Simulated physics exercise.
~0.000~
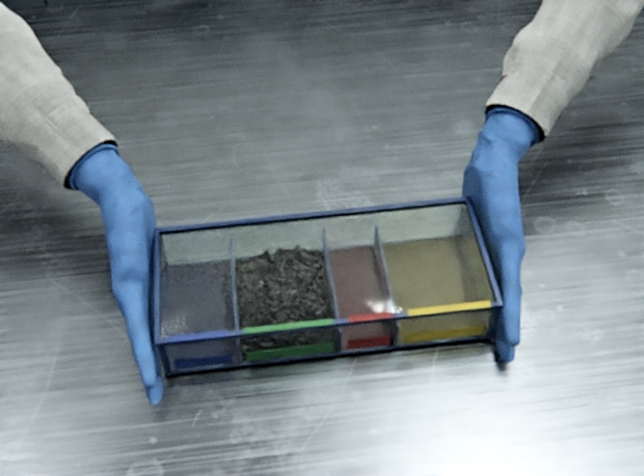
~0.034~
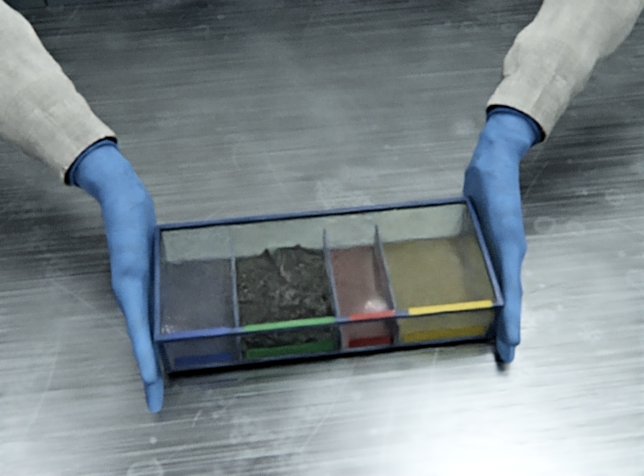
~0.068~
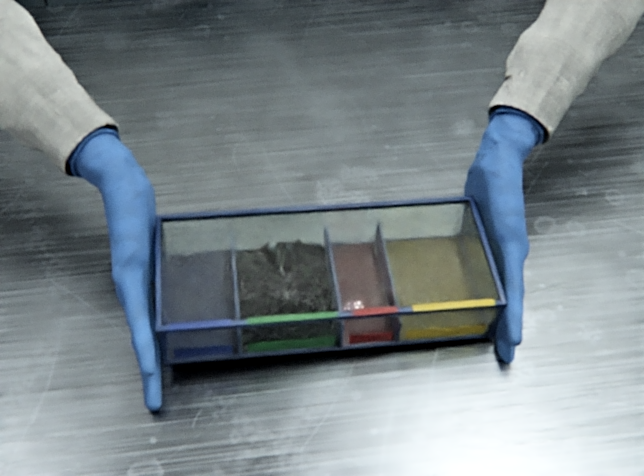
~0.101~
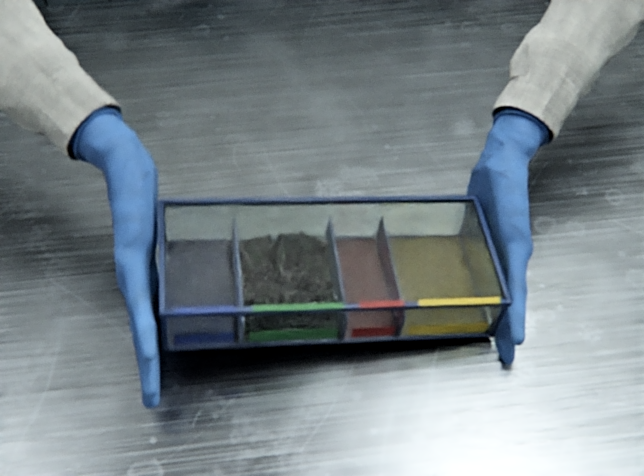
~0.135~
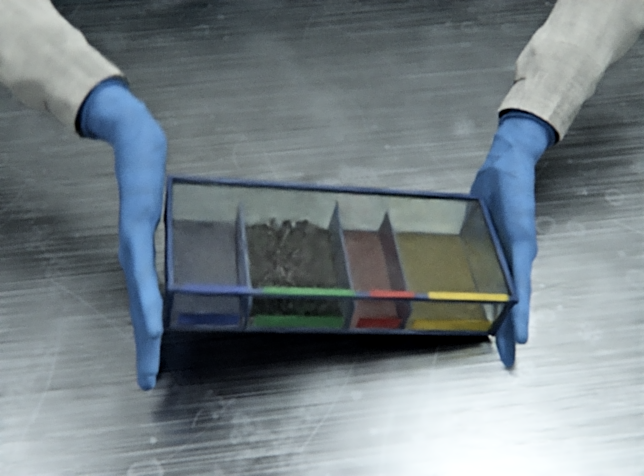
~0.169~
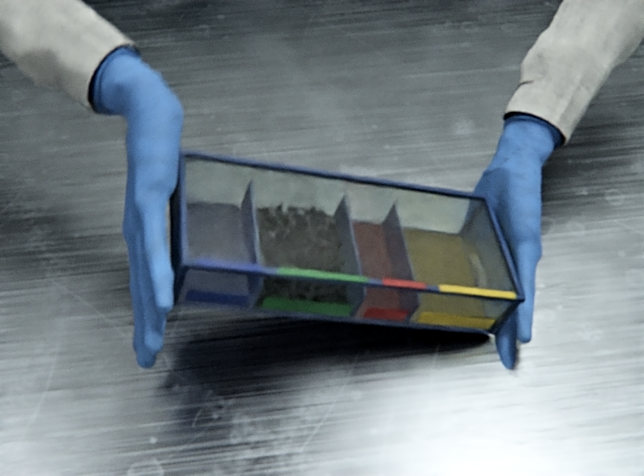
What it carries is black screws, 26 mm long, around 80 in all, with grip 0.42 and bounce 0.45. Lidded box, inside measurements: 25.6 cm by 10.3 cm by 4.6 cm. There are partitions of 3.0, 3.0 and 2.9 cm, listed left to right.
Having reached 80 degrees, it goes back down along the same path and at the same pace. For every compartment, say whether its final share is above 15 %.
Red compartment: No, blue compartment: No, green compartment: Yes, yellow compartment: No.
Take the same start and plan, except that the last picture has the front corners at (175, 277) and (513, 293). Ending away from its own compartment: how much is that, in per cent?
Near 10 %.
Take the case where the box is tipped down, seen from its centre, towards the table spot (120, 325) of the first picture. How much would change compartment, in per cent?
Some 30 per cent.
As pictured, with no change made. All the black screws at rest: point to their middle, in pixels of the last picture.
Centre at rest, approx.: (312, 293) px.
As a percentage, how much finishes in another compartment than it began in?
That comes to close to 20 percent.
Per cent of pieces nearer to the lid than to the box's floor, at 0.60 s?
50 %.
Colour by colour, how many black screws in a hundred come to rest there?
Red: 10%; blue: 0%; green: 80%; yellow: 10%.
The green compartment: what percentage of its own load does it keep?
About 80 in a hundred.
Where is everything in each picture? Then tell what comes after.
In the first picture, box tilt 0 degrees, front corners at (160, 341) and (497, 303); green 100 %.
In the second picture, box tilt 1 degrees, front corners at (161, 337) and (498, 303).
In the third picture, box tilt 3 degrees, front corners at (162, 328) and (501, 302), lowest corner right back.
In the fourth picture, box tilt 8 degrees, front corners at (165, 312) and (505, 300), lowest corner right back.
In the fifth picture, box tilt 13 degrees, front corners at (174, 288) and (512, 298), lowest corner right back.
In the sixth picture, box tilt 20 degrees, front corners at (188, 261) and (519, 297), lowest corner right back; green 100 %. Its pace works out near 180 degrees a second.
After 0.60 s, tilt 79 degrees; red 5 %, green 95 %.
After 0.89 s, tilt 33 degrees; red 10 %, green 80 %, yellow 10 %.
Then, at 1.28 s, tilt 0 degrees; red 10 %, green 80 %, yellow 10 %.
At rest (1.9 s), red 10 %, blue 0 %, green 80 %, yellow 10 %.
